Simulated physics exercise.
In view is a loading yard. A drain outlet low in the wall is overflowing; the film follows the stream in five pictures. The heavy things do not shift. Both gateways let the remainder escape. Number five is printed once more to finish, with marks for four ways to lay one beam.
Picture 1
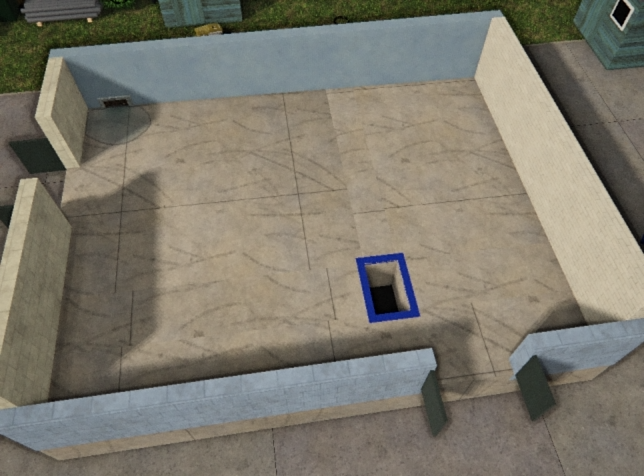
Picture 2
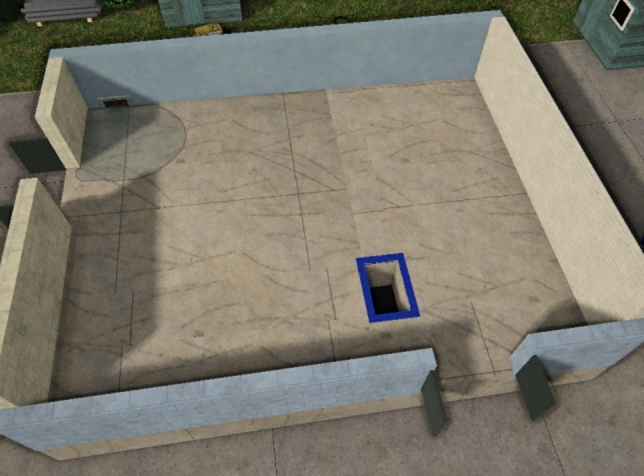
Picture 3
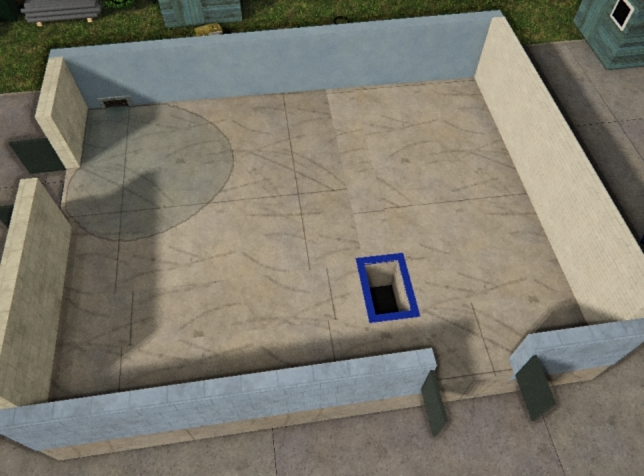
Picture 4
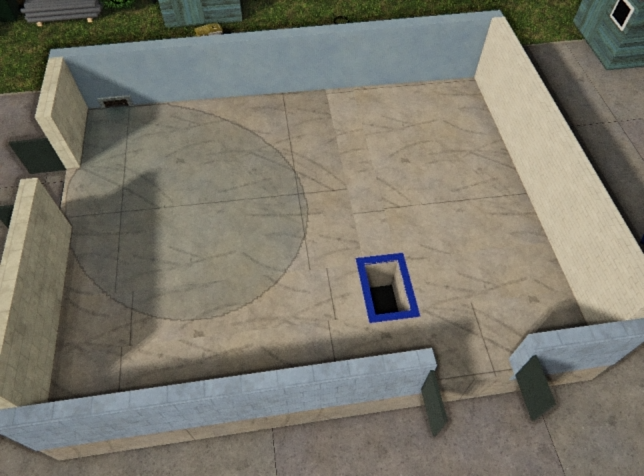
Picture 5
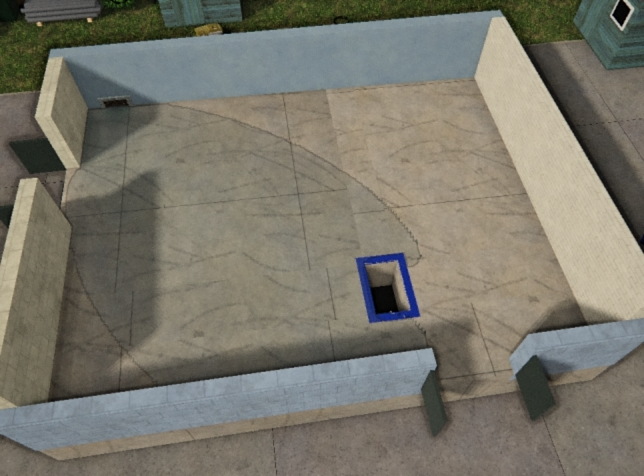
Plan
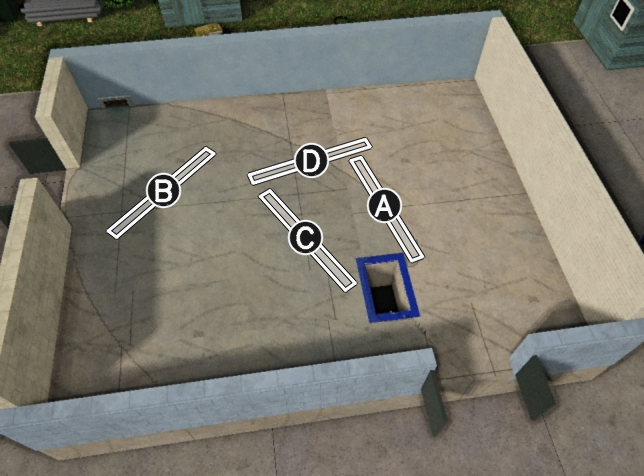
The clip opens on a walled yard with open gates, a small patch of water lying by an outfall in the upper left corner. The water spreads across the paving toward the right and the near wall, widening steadily, until its edge reaches the blue-rimmed drain pit and water enters it.
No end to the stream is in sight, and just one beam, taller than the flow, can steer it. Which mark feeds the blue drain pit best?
Position A does it best.
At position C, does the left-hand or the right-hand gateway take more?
More leaves on the right.
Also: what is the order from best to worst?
A, D, C, B.
In white, A from (356, 159) to (417, 258); B from (112, 234) to (209, 151); C from (265, 193) to (350, 286); D from (251, 178) to (367, 143).
If A is chosen, about 34 % of the stream goes into the blue drain pit, about 60 % out by the gates.
If B is chosen, about 8 % of the stream goes into the blue drain pit, about 86 % out by the gates.
If C is chosen, about 12 % of the stream goes into the blue drain pit, about 84 % out by the gates.
If D is chosen, about 24 % of the stream goes into the blue drain pit, about 71 % out by the gates.
